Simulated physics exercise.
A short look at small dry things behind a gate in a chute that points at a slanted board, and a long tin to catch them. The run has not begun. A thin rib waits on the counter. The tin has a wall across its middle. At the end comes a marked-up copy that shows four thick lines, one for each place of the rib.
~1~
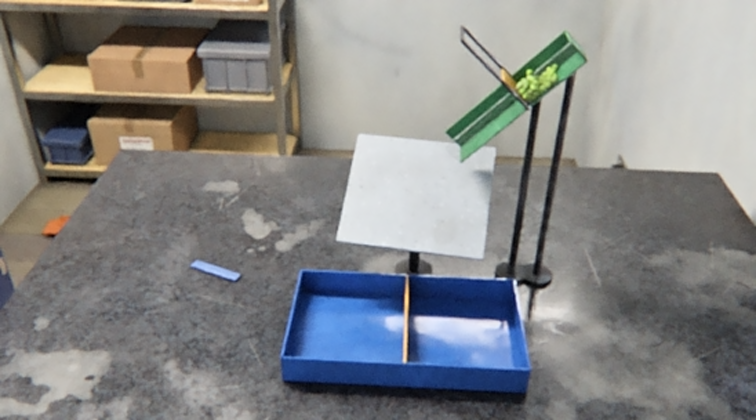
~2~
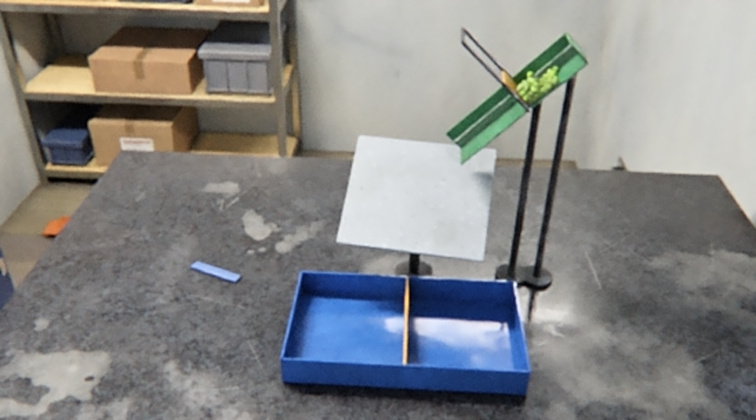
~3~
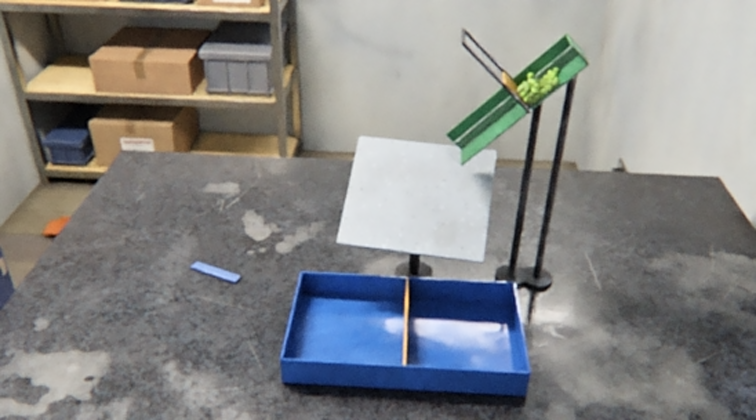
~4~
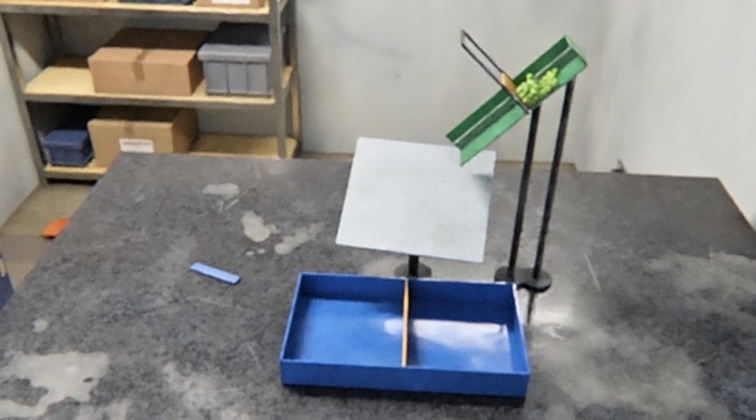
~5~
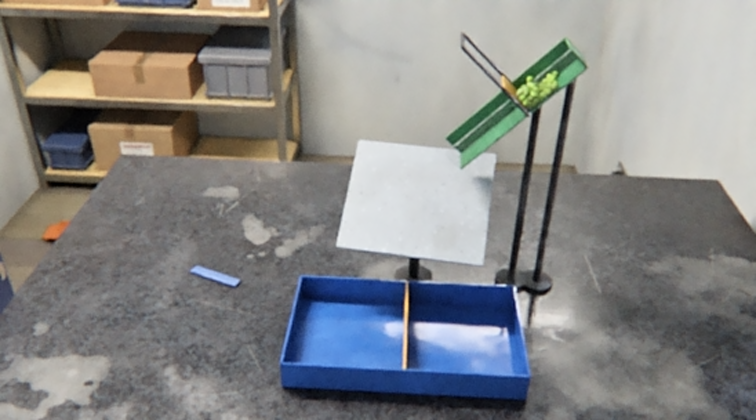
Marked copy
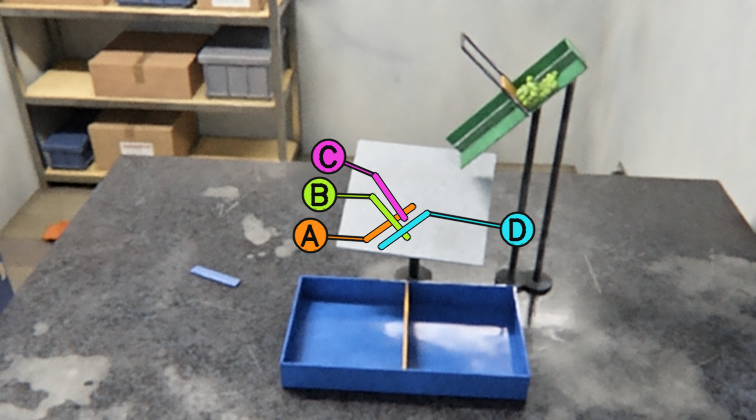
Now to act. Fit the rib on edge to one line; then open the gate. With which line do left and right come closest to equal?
Take C.
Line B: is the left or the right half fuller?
Right.
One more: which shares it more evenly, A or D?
Line A.
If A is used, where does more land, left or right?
More lands on the left.
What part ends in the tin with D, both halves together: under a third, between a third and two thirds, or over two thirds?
Over two thirds.
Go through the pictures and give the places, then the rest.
Load behind the gate near (532, 84), dried peas; lip of the chute near (461, 155), sloping fairly steeply, in the first frame.
Middle of the board near (418, 195), tilted fairly steeply; middle of its low edge near (409, 251); of its high edge near (427, 142), in the second frame.
Front corners of the tin near (281, 359) and (530, 373); front end of its middle wall near (405, 366); gate still shut near (507, 82), in the third frame.
Middle of the load near (532, 88); lip near (461, 158), in the fourth frame.
Middle of the load near (532, 91); lip near (461, 161), in the fifth frame.
On the marked copy, line A from (412, 206) to (366, 239); line B from (372, 196) to (407, 237); line C from (375, 175) to (404, 218); line D from (427, 213) to (381, 246).
For line A, of what is caught, the bulk in the left half, close to a quarter in the right.
For line B, of what is caught, a small share in the left half, all but a few in the right.
For line C, of what is caught, close to a third in the left half, close to two thirds in the right.
For line D, of what is caught, the bulk in the left half, a small share in the right.
